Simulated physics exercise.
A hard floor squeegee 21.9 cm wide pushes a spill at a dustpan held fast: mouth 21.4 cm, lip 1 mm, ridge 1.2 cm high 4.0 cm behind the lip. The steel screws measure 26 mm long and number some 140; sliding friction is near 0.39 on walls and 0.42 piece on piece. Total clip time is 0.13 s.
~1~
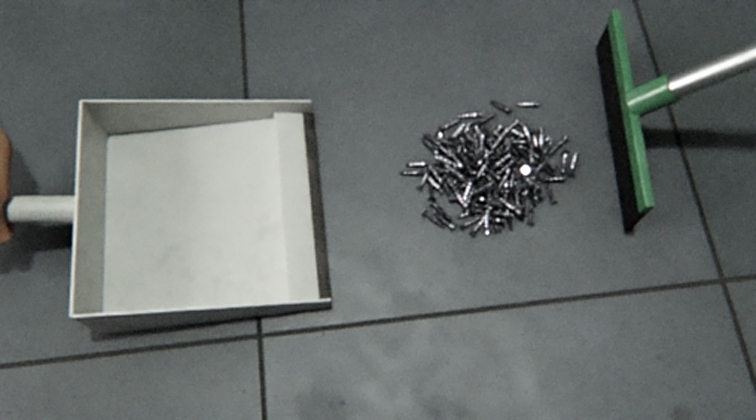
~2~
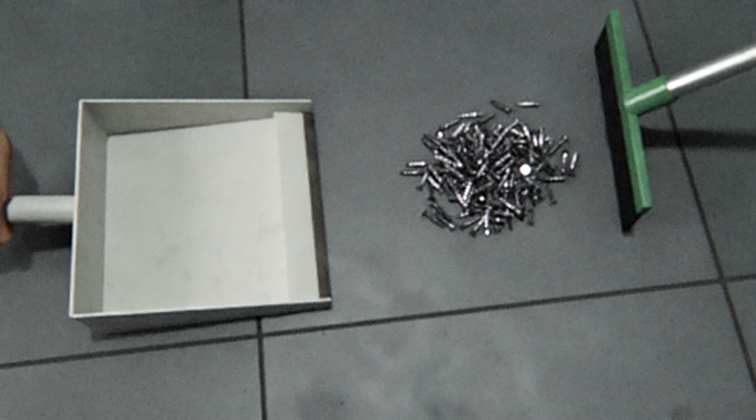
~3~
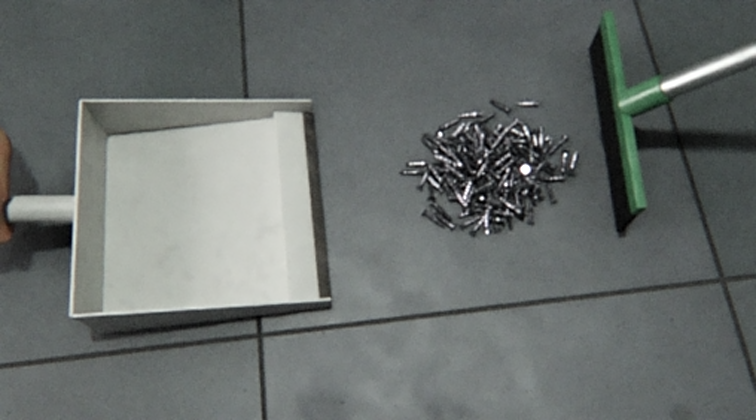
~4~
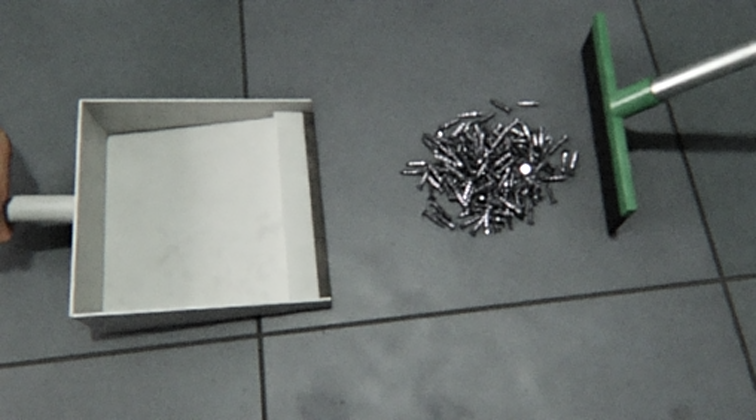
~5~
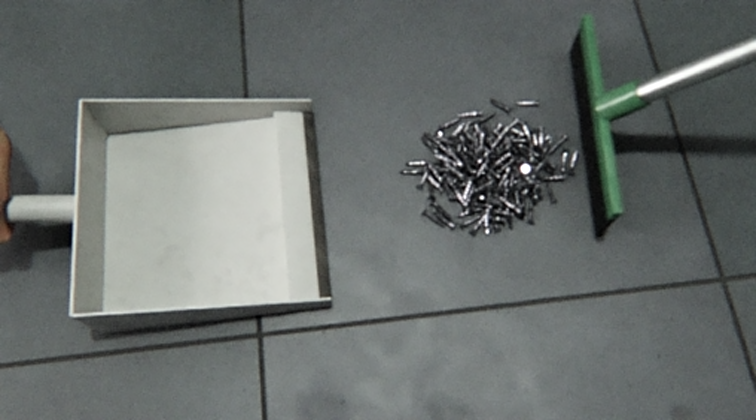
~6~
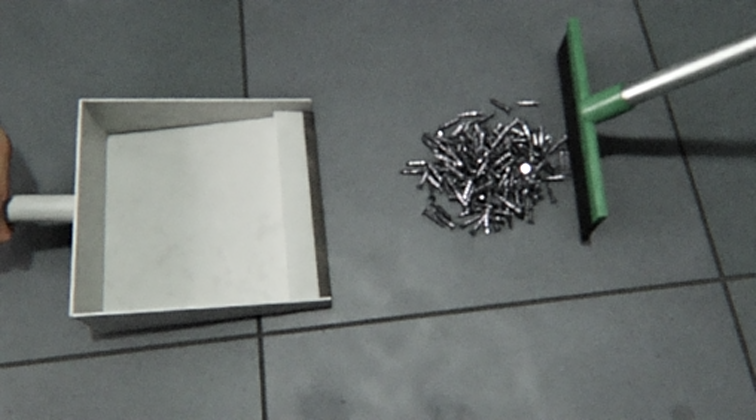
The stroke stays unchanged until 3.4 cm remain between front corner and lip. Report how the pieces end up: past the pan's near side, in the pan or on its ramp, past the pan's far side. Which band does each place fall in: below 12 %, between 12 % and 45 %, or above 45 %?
Near side: Below 12 %, pan: Between 12 % and 45 %, far side: Below 12 %.
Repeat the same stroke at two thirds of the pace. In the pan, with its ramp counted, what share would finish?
Near 20 %.
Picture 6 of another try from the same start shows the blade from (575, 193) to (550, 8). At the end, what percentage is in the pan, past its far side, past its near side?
The pan gets 25, the far side 20 and the near side 0.
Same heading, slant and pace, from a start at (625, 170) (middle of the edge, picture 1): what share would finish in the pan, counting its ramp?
I'd put it at around 15 per cent.
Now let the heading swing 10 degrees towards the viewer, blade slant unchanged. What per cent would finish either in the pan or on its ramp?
About 15 percent would end up there.
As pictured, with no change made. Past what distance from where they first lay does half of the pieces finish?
16 cm or so.
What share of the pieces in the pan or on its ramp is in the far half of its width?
Something like 50 per cent of the catch.
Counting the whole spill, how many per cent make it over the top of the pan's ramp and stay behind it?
About 0 %.
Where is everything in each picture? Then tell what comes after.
The first frame shows blade from (645, 207) to (613, 20), moved 0.0 cm, 0 of the pieces shifted so far; middle of the pieces at (492, 173); pan at (194, 219).
The second frame shows blade from (643, 208) to (611, 20), moved 0.2 cm, 0 of the pieces shifted so far; middle of the pieces at (492, 172).
The third frame shows blade from (637, 209) to (606, 21), moved 0.8 cm, 0 of the pieces shifted so far; middle of the pieces at (492, 172).
The fourth frame shows blade from (628, 211) to (597, 22), moved 1.7 cm, 0 of the pieces shifted so far; middle of the pieces at (492, 172).
The fifth frame shows blade from (614, 214) to (585, 25), moved 3.1 cm, 0 of the pieces shifted so far; middle of the pieces at (492, 171).
The sixth frame shows blade from (599, 217) to (572, 27), moved 4.6 cm, 1 of the pieces shifted so far; middle of the pieces at (492, 171); pan at (194, 218).
Then, 0.21 s after the last picture, middle of the blade 16 cm from the lip; 0 % over the lip, far side 0 %, near side 0 %.
Then, 0.35 s after the last picture, middle of the blade 8 cm from the lip; 0 % over the lip, far side 5 %, near side 0 %.
Then, 0.61 s after the last picture, middle of the blade 5 cm from the lip; 20 % over the lip, far side 5 %, near side 0 %.
In the end, near side 0 %, pan 20 %, far side 5 %, in front of the lip or behind the blade 75 %.
